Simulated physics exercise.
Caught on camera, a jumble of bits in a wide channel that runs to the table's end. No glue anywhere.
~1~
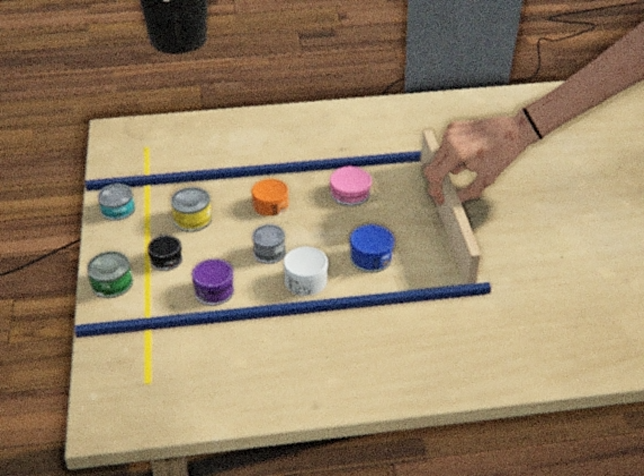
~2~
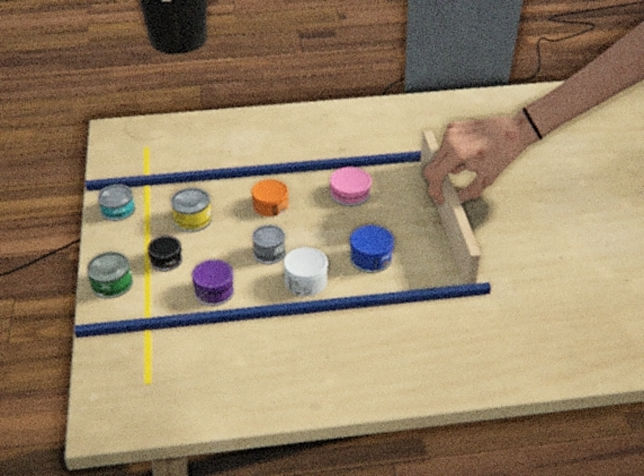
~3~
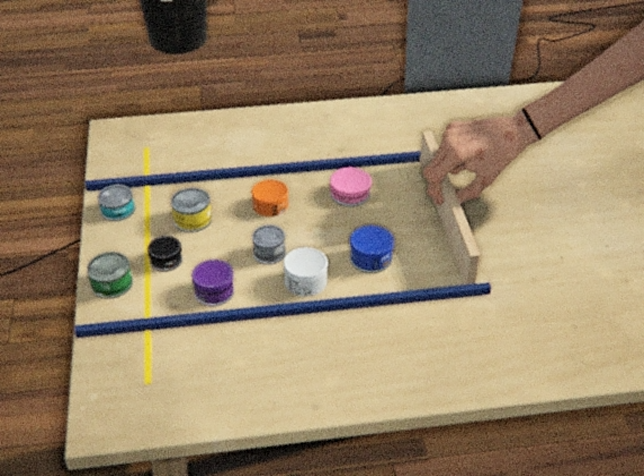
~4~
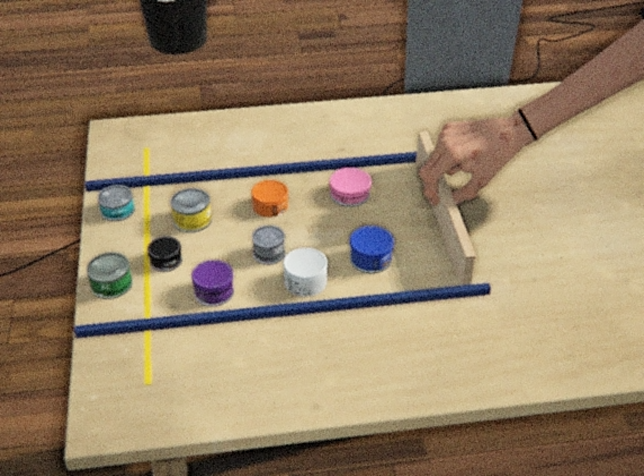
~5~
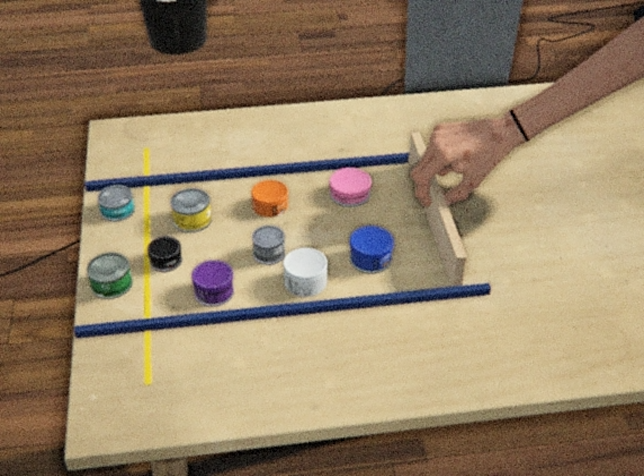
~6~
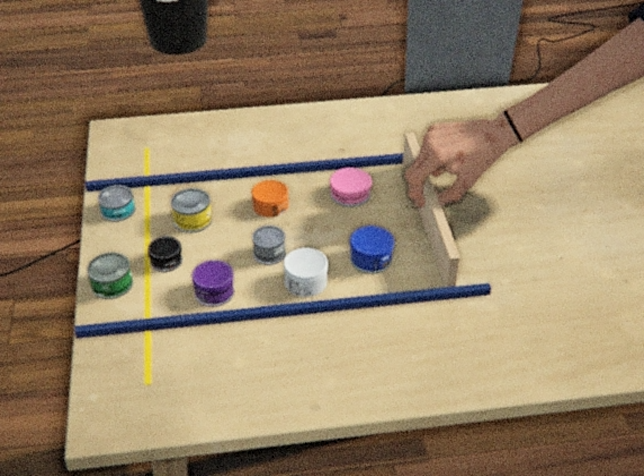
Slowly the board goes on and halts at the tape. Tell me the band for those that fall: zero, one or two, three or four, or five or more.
Outcome: The number that fall off is one or two.
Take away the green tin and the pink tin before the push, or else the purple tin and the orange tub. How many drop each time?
Fallen: 0, and 0 in the other try.
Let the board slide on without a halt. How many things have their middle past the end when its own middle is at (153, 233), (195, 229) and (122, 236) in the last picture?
It would be 1, 0 and 5.
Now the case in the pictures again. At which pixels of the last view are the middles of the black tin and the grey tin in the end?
Near (99, 257) and (130, 245).
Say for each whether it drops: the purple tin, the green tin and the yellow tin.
The purple tin does not fall, the green tin tumbles off, the yellow tin stays on.
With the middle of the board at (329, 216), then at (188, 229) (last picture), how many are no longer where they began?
By then 4, and 9.
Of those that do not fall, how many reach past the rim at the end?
It comes to 3.
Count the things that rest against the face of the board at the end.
That makes 5.
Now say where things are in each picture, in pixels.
Green tin (110, 275); turquoise tin (117, 203); black tin (165, 253); board (448, 204); tape (147, 249), in the first frame.
Turquoise tin (116, 203); board (448, 204), in the second frame.
Black tin (165, 254); grey tin (269, 245), in the third frame.
Green tin (110, 275); white tub (305, 273), in the fourth frame.
Turquoise tin (116, 203); blue tin (371, 250), in the fifth frame.
Green tin (110, 275); turquoise tin (117, 203); black tin (165, 254); board (429, 207); tape (147, 250), in the sixth frame.
Early on, none off yet; green tin at rest near (110, 275); turquoise tin at rest near (117, 203); black tin at rest near (165, 254).
Finally, the number that fall off is one or two; lost, green tin.
